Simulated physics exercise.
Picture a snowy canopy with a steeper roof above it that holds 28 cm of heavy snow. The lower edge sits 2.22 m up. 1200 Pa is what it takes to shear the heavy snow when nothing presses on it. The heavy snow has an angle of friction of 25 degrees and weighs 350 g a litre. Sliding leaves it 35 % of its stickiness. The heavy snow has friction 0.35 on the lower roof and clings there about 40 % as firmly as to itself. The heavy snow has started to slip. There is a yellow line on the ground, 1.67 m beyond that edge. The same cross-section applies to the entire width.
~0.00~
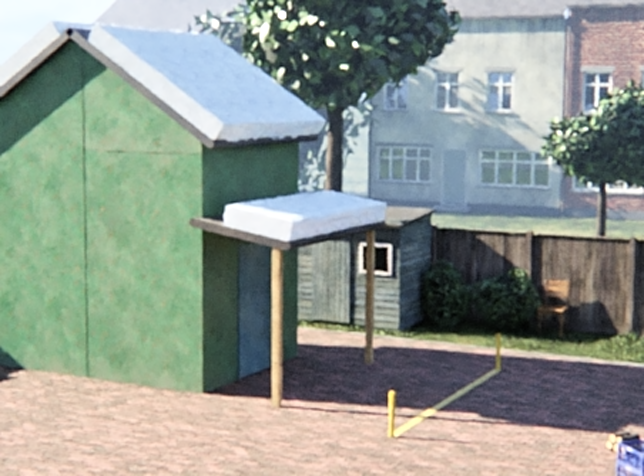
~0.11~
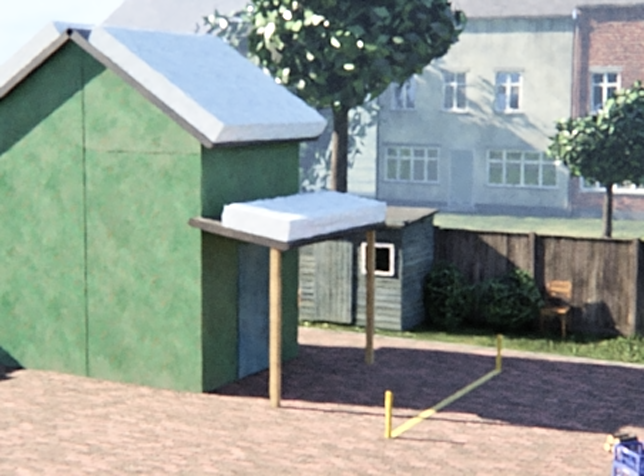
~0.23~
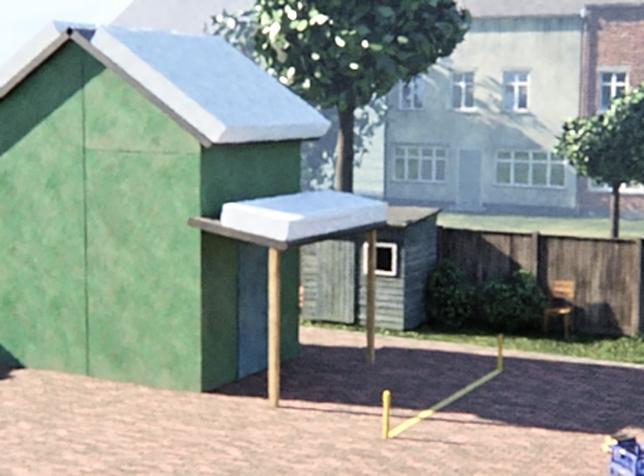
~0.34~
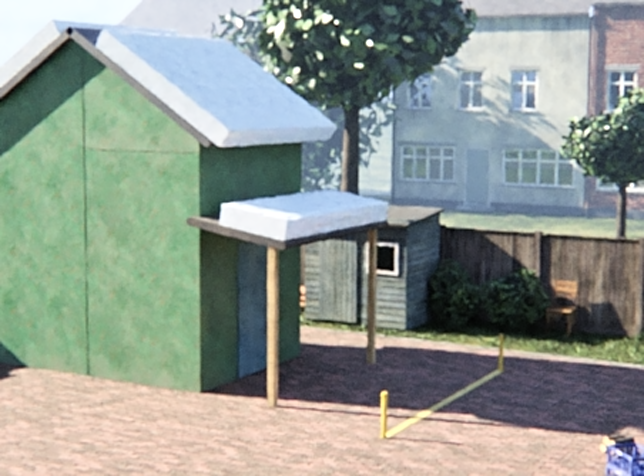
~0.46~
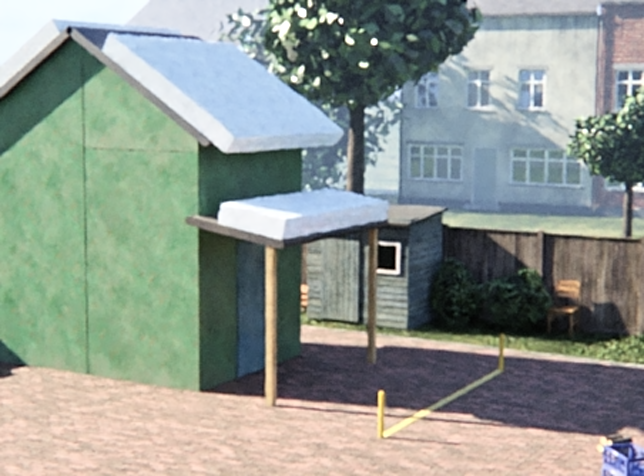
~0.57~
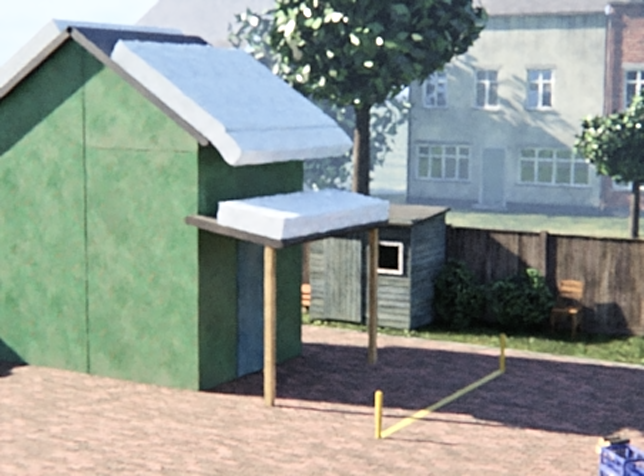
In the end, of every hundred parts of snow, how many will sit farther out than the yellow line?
Near 29 out of 100.
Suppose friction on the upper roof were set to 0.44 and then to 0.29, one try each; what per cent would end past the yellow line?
About 3 % in the first try and about 16 % in the second.
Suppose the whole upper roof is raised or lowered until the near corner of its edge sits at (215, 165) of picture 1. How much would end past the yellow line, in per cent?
Roughly 14 per cent.
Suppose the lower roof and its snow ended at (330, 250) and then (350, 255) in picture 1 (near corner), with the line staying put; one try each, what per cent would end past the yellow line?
First 16 per cent, second 10 per cent.
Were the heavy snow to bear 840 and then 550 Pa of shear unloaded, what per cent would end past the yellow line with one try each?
Expect about 45 in a hundred, then about 45 in a hundred.
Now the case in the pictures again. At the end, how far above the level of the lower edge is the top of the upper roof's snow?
Some 0.4 m.
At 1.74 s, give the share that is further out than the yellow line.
About 1 %.
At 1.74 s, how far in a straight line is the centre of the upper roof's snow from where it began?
Distance from start: Around 4.2 m.
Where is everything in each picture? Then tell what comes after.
The first picture shows foremost bit of the heavy snow at (216, 118).
The second picture shows foremost bit of the heavy snow at (215, 119), its middle shifted 1.8 cm.
The third picture shows foremost bit of the heavy snow at (217, 132), its middle shifted 7.4 cm, 3 % of it past the upper edge, in one piece.
The fourth picture shows foremost bit of the heavy snow at (221, 141), its middle shifted 17 cm, 7 % of it past the upper edge, in one piece.
The fifth picture shows foremost bit of the heavy snow at (227, 142), its middle shifted 32 cm, 13 % of it past the upper edge, in one piece.
The sixth picture shows foremost bit of the heavy snow at (236, 147), its middle shifted 51 cm, 21 % of it past the upper edge, cracking.
After 1.10 s, none is below the lower edge and 0 % is past the line.
After 1.74 s, 55 % is below the lower edge and 1 % is past the line.
After 2.37 s, 77 % is below the lower edge and 29 % is past the line.
After 3.00 s, 77 % is below the lower edge and 29 % is past the line.
After 3.20 s, 77 % is below the lower edge and 29 % is past the line.
